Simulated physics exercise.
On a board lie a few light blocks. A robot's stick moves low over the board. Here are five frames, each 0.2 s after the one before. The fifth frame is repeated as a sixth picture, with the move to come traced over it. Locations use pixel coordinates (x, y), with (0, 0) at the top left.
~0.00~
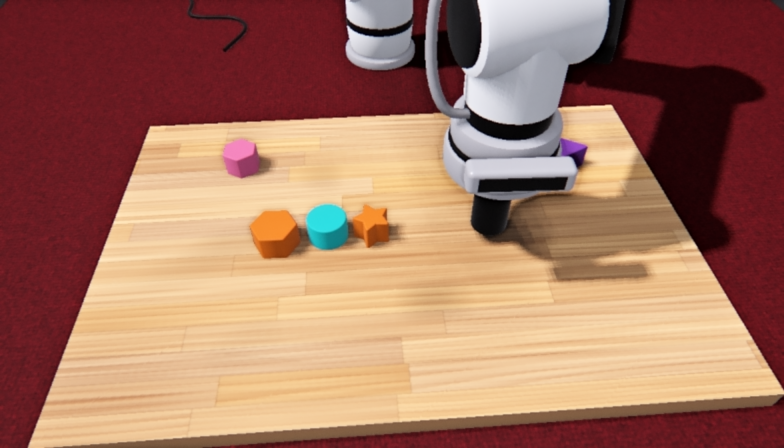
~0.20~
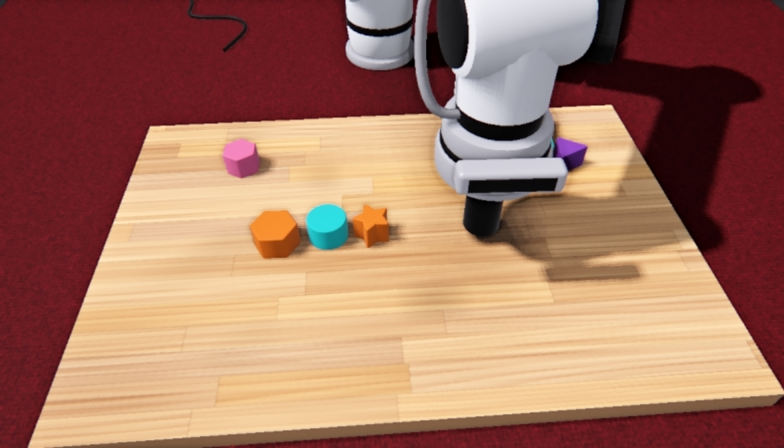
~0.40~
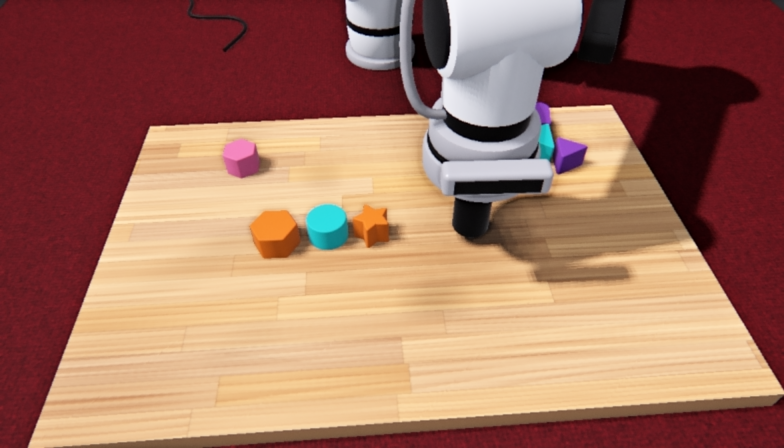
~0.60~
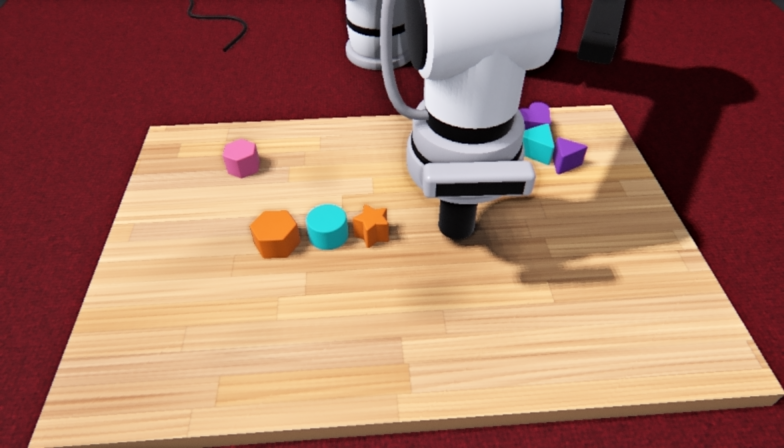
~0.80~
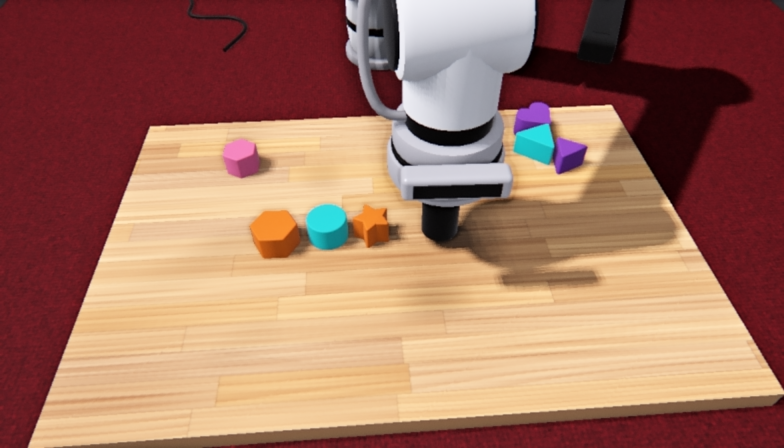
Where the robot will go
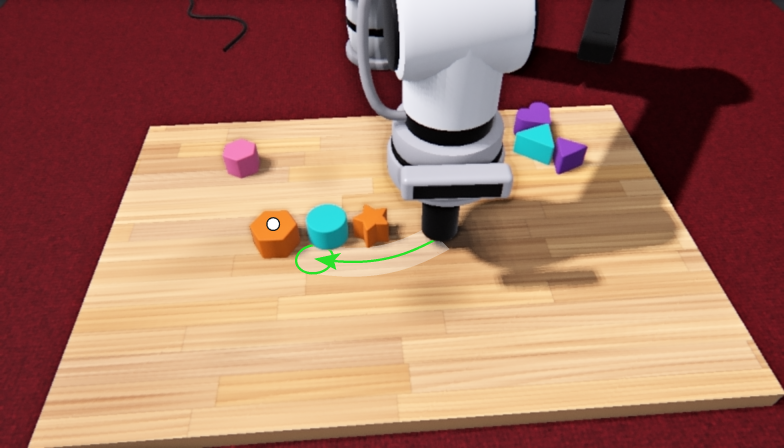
In the video, a robot arm with a black stick moves slowly left over a wooden board, nearing an orange star-shaped block beside a turquoise round block and an orange hexagon, while the blocks in view stay still.
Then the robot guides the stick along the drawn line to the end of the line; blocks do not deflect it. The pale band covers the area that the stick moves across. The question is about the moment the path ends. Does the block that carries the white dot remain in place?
Yes, that is what happens.
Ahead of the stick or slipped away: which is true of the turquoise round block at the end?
Prediction: Slipped aside.
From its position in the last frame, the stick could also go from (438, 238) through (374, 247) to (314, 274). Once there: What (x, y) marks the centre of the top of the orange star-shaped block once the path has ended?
The middle of the upper face of the orange star-shaped block will lie at about (329, 222) in the picture.
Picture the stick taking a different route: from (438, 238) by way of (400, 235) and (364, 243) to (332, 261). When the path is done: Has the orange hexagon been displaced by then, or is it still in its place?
It ends up somewhere else.
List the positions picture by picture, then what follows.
The first picture shows stick's lower end (488, 223); orange hexagon (273, 224); turquoise round block (326, 217).
The second picture shows stick (481, 224); blocks still.
The third picture shows stick (470, 225); blocks still.
The fourth picture shows stick (456, 227); blocks still.
The fifth picture shows stick (439, 229); orange hexagon (273, 224); turquoise round block (326, 217).
Drawn move, from (438, 238) by way of (402, 254) and (358, 262) to (315, 259); the dot is on the orange hexagon.
The first path, step by step. One third of the way, stick (401, 245); nothing pushed yet.
Two thirds of the way, stick (357, 253); nothing pushed yet.
At the end, stick (313, 250); orange hexagon still; turquoise round block (316, 212).
